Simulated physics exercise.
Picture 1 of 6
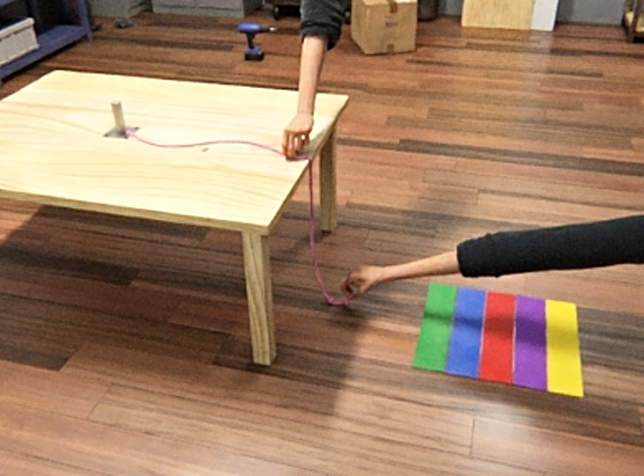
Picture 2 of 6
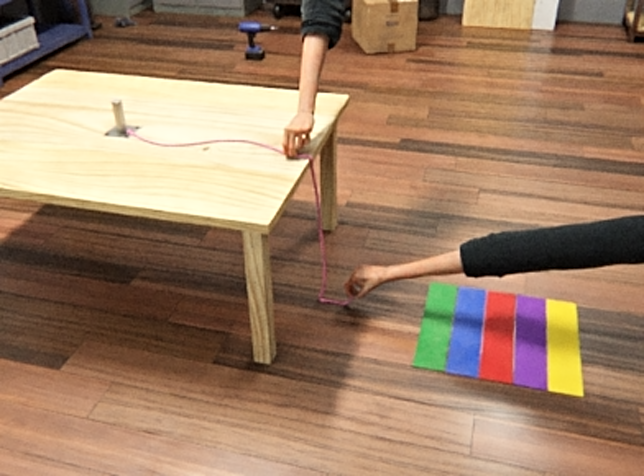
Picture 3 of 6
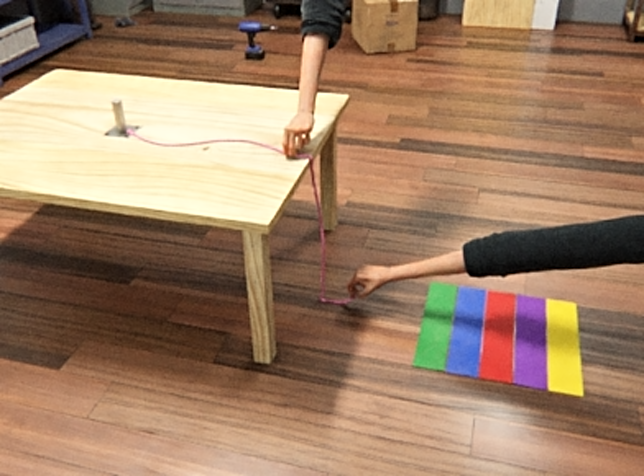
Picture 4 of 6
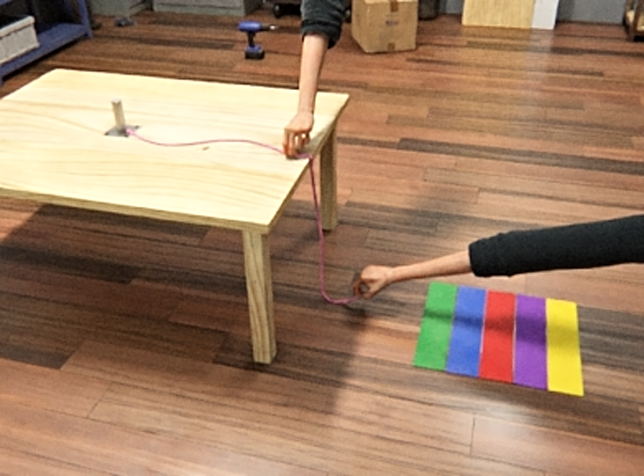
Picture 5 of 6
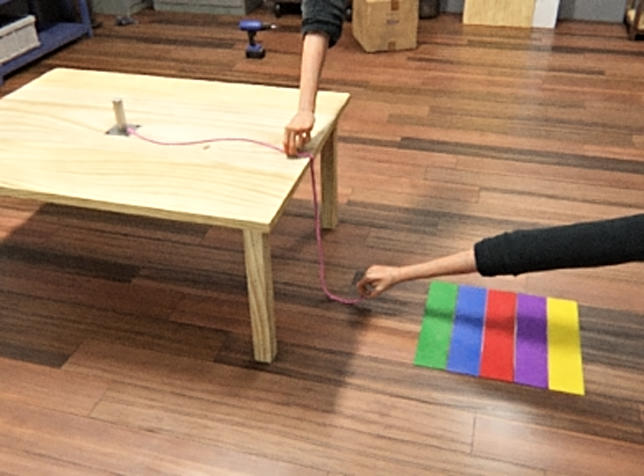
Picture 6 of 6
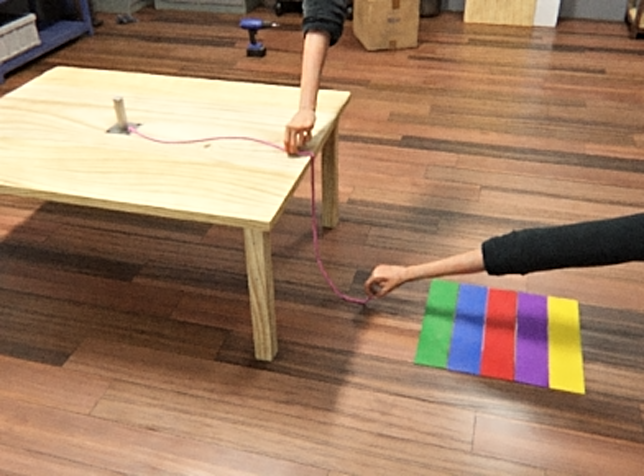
On a wood floor beside a light wooden table, one hand pins a slack pink cord at the table's edge while another hand, holding its hanging end low, moves slightly right near a mat of five coloured stripes.
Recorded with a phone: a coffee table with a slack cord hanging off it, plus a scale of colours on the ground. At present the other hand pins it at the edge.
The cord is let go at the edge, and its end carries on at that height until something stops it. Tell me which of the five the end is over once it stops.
It is over the blue strip.
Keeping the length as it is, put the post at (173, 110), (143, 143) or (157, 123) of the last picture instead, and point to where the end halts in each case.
In order, it comes out close to (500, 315), (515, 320) and (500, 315).
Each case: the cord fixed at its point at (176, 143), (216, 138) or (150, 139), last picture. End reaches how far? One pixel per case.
For the three tries you'd see (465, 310), (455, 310) and (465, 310).
A little later, end near (408, 301); short of the strips.
Next, end near (448, 308); over green.
When it is tight, end near (471, 311); over blue. The end stops over the blue strip.
